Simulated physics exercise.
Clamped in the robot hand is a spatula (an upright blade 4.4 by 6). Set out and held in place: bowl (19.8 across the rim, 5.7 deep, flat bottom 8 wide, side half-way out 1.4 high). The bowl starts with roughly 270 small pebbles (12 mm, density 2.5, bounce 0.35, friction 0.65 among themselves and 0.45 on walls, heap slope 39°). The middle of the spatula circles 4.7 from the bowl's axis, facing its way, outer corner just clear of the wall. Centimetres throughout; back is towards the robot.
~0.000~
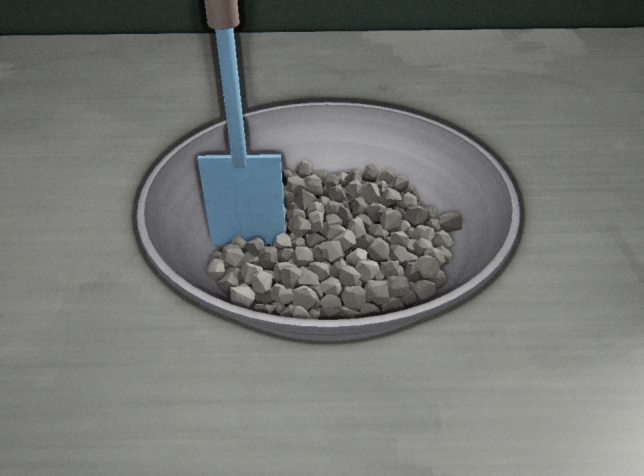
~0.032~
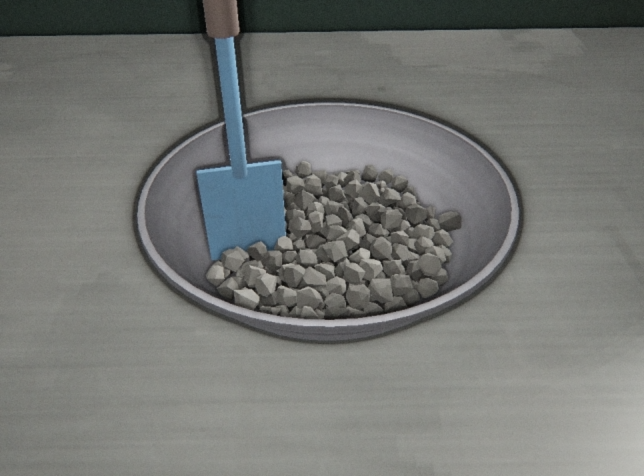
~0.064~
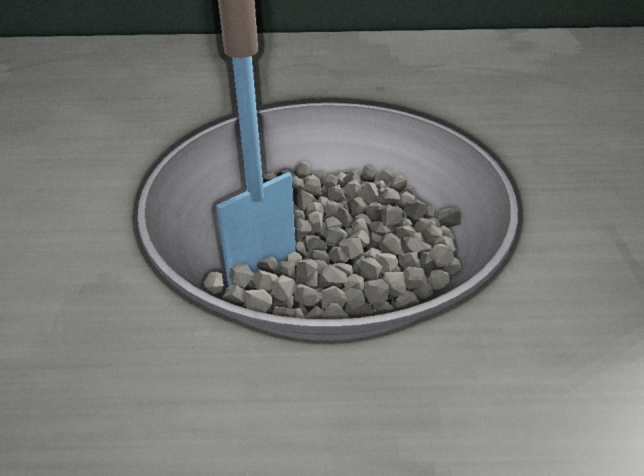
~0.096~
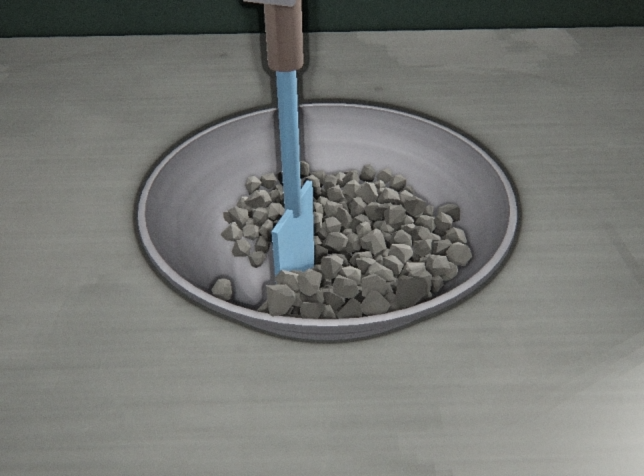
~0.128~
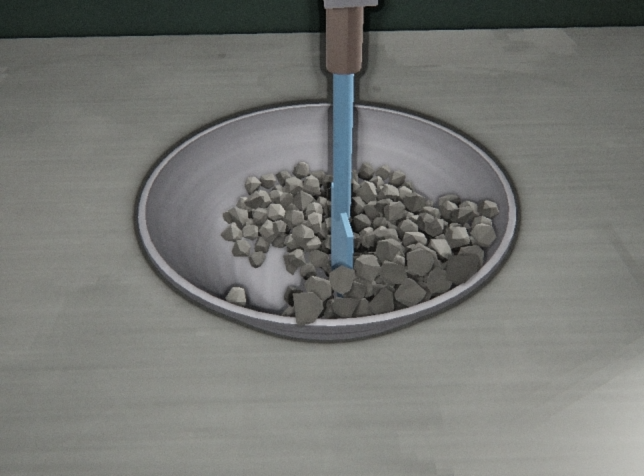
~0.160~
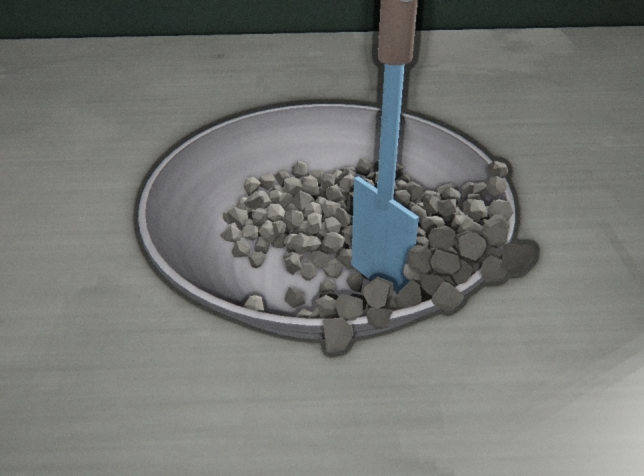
In a wide grey bowl on a pale surface, a blue spatula swept from the left along the near side to the right, pushing grey pebbles until several were heaped over the right rim.
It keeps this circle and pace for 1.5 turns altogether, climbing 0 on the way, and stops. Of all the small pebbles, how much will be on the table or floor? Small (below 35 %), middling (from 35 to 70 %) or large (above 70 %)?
Share on the table or floor: Middling (from 35 to 70 %).
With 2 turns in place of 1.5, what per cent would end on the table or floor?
Then about 50 per cent.
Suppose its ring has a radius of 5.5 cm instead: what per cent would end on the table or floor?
Then about 35 per cent.
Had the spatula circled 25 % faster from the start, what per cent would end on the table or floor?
It would be near 55 per cent.
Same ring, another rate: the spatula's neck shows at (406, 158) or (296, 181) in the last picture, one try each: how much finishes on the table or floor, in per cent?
Some 55 and 20 per cent.
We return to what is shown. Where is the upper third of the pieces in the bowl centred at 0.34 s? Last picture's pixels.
Near (274, 138).
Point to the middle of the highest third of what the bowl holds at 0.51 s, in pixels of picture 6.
At about (345, 292).
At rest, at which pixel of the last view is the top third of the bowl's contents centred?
At about (388, 185).
After 0.34 s, 284° round, highest piece 9 above the table; 216 in the bowl, 25 on the table or floor, 28 in flight or on the tool.
After 0.51 s, 83° round, highest piece 9 above the table; 180 in the bowl, 74 on the table or floor, 15 in flight or on the tool.
After 0.80 s, 180° round, highest piece 5 above the table; 156 in the bowl, 113 on the table or floor.
After 1.50 s, 180° round, highest piece 5 above the table; 156 in the bowl, 113 on the table or floor.
In the end, 156 in the bowl, 113 on the table or floor. That is 42 % on the table or floor.
